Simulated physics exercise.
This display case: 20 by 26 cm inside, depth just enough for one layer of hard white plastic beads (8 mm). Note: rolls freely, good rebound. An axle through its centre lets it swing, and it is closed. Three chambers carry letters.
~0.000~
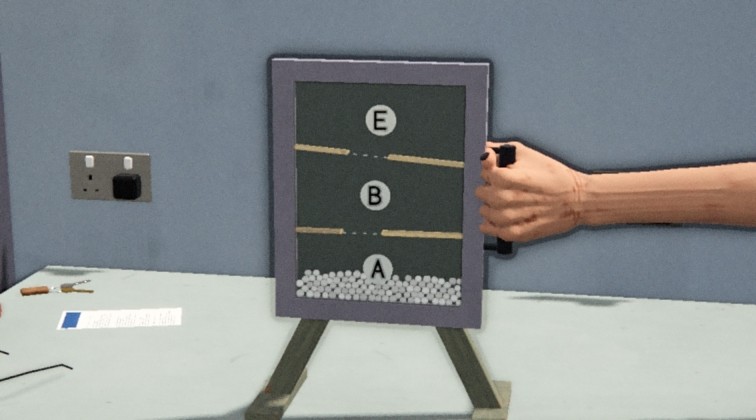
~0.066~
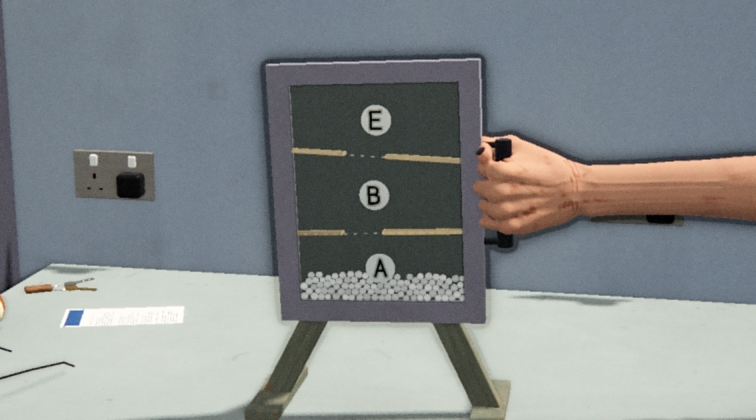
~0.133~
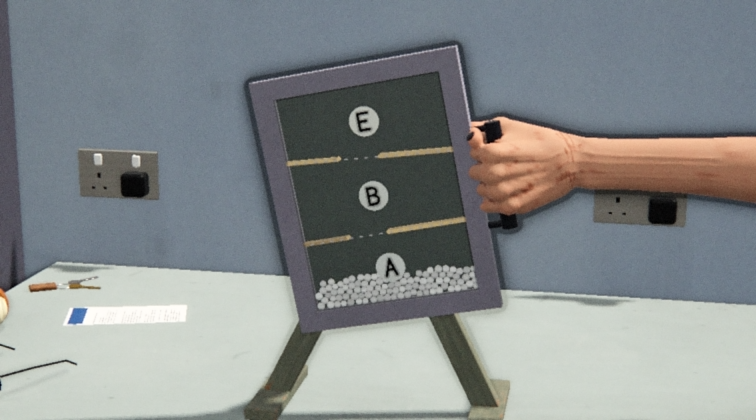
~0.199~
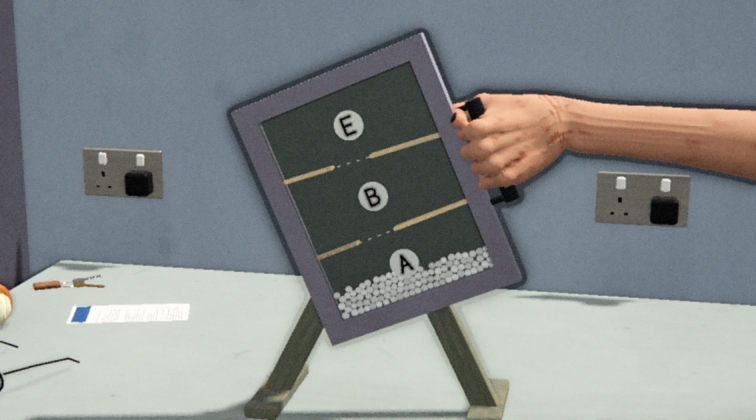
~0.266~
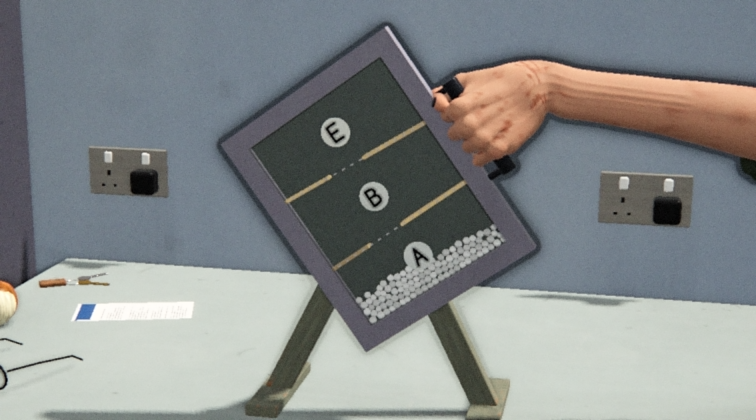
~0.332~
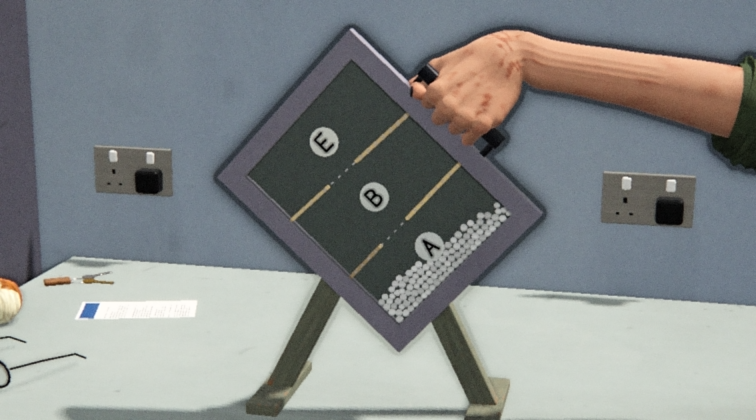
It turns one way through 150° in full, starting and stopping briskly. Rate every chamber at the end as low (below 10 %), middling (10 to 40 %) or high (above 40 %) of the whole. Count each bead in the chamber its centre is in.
Ratings: Chamber A high, chamber B middling, chamber E middling.
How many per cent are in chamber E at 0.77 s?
Reading: Around 0 per cent of the load.
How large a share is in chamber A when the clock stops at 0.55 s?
That comes to some 100 percent of the load.
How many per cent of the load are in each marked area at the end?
Chamber A: 50; chamber B: 30; chamber E: 20.
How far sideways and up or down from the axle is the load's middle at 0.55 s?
10 cm right, 5 cm below.
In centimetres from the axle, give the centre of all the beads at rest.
About 7 cm right and 3 cm below.
By 0.55 s, it stands 88° anticlockwise; the beads' middle is 10 cm right of and 5 cm below the centre; A 100 %.
By 0.77 s, it stands 128° anticlockwise; the beads' middle is 10 cm right of and level with the centre; A 90 %, B 10 %.
By 0.96 s, it stands 150° anticlockwise; the beads' middle is 8 cm right of and 2 cm above the centre; A 75 %, B 20 %, E 5 %.
All still by 2.3 s, it stands 150° anticlockwise; A 50 %, B 30 %, E 20 %.
